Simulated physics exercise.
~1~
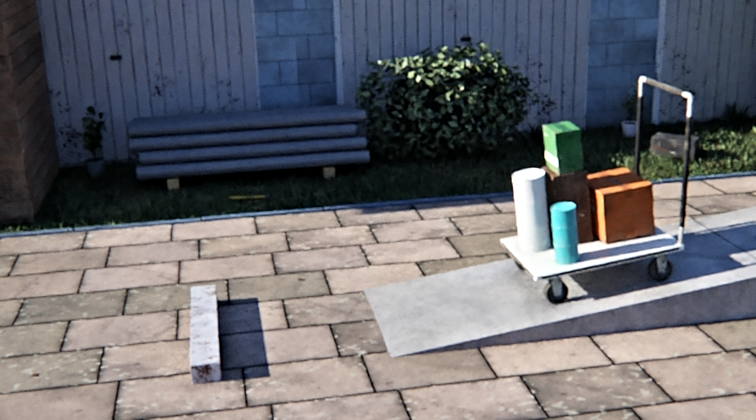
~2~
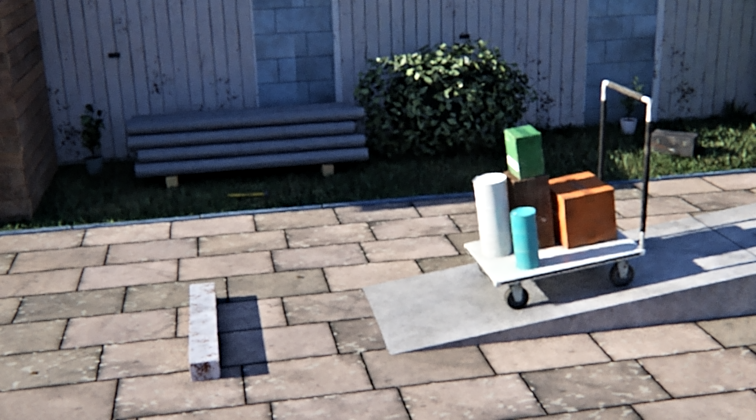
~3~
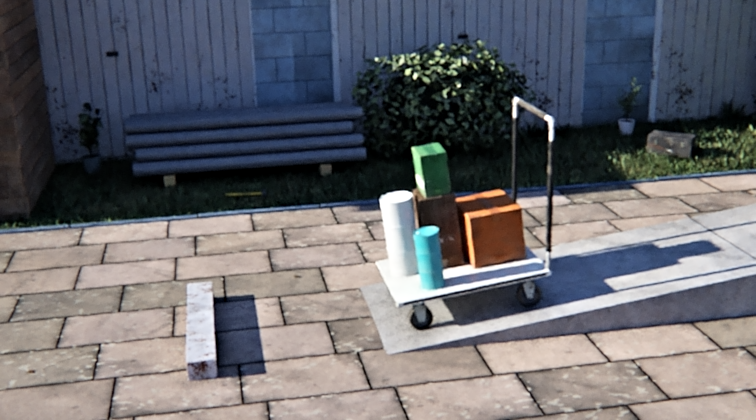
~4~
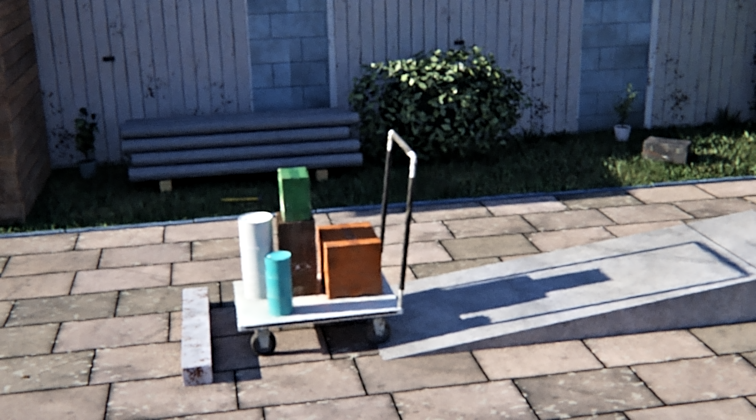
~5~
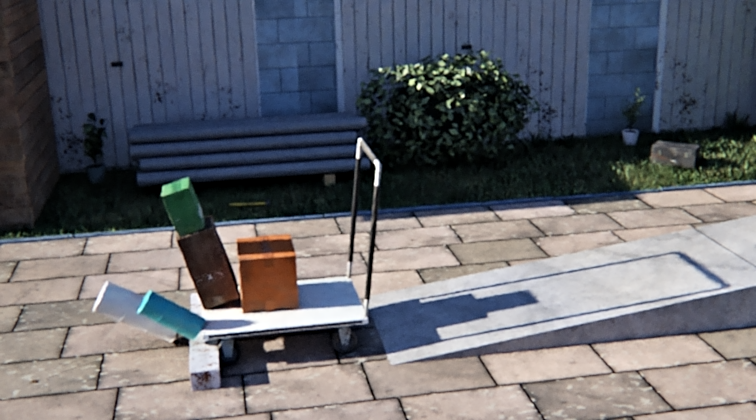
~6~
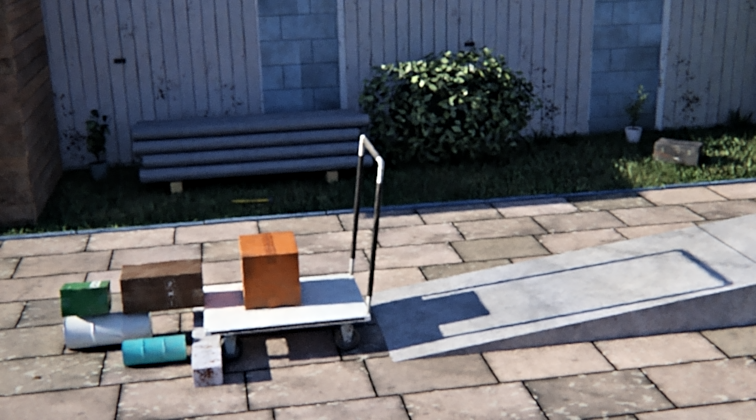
Loaded trolley rolling left down a ramp into a kerb, toppling two canisters, then green and brown boxes, orange box staying aboard.
